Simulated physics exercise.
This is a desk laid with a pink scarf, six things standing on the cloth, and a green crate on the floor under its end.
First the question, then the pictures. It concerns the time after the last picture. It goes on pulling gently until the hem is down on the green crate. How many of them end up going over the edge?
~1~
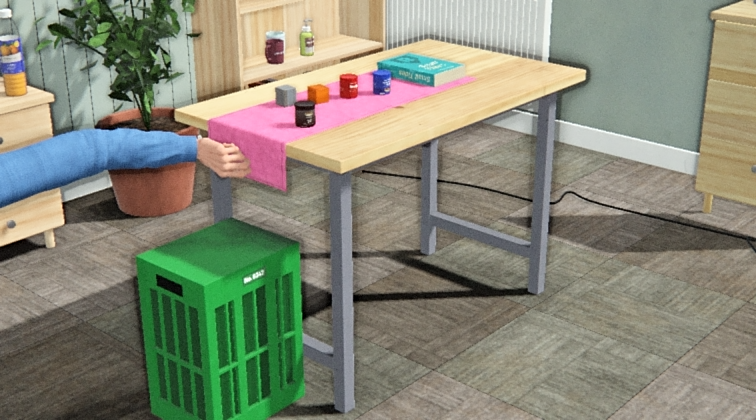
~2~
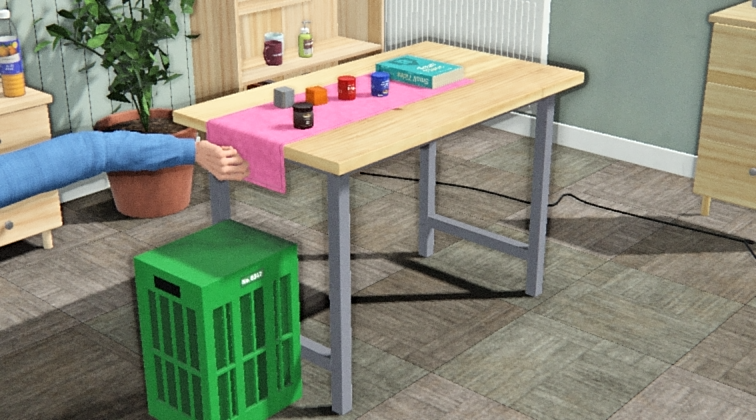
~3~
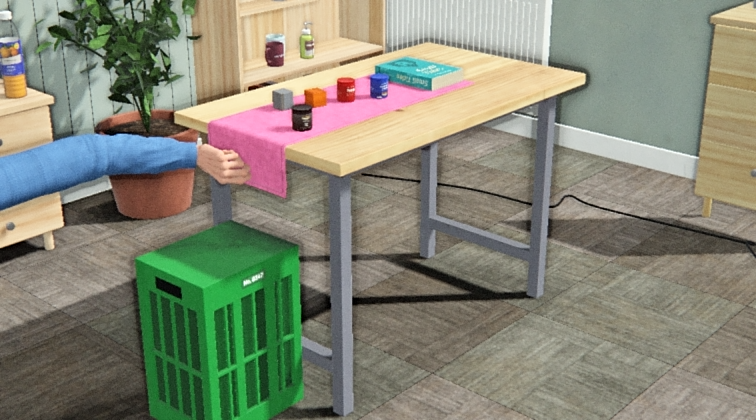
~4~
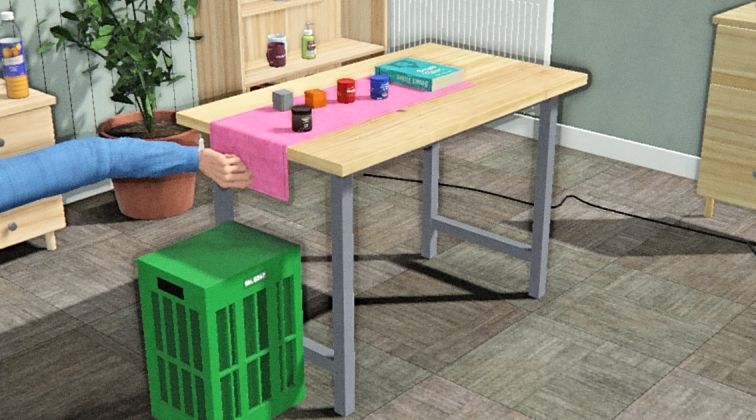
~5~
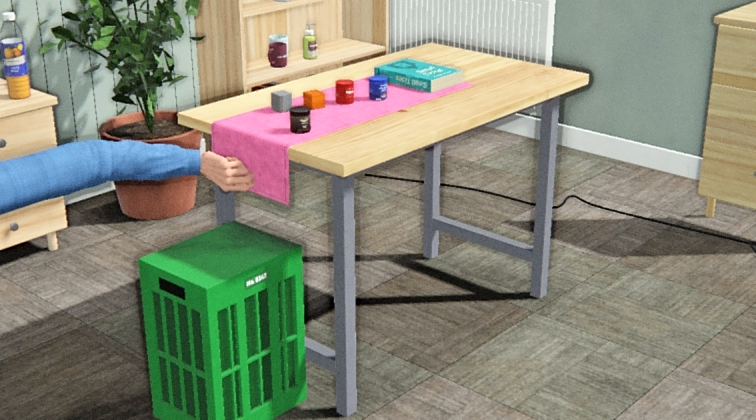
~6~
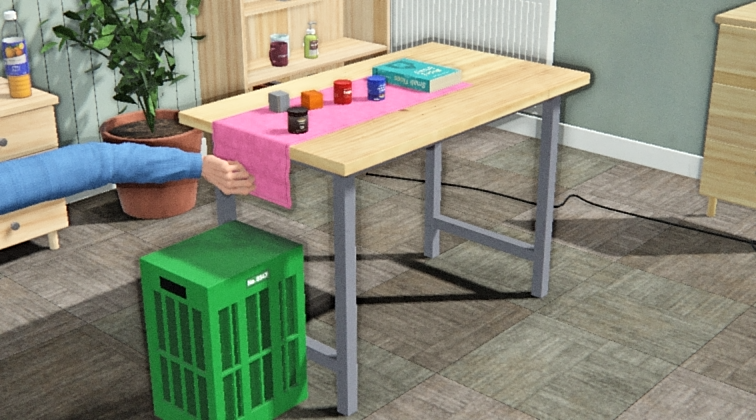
One.
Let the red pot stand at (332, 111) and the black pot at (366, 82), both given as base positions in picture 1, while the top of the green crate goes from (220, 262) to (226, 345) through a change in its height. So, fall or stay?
Well, the red pot is dislodged, and the black pot is safe.
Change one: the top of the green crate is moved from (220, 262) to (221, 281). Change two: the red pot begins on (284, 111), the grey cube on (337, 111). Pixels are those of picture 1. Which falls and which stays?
The red pot is lost, the grey cube stays put.
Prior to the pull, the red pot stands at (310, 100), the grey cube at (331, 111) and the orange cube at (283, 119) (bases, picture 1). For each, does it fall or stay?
The red pot would stay in place, the grey cube would stay in place, the orange cube would end up off.
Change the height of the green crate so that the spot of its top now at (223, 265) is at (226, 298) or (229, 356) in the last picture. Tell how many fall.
Respectively 2 and 4.
Soon after, hem near (252, 212); all still up.
Then, hem on the crate; black pot gone.
At rest, hem on the crate; black pot gone. It carries off one.
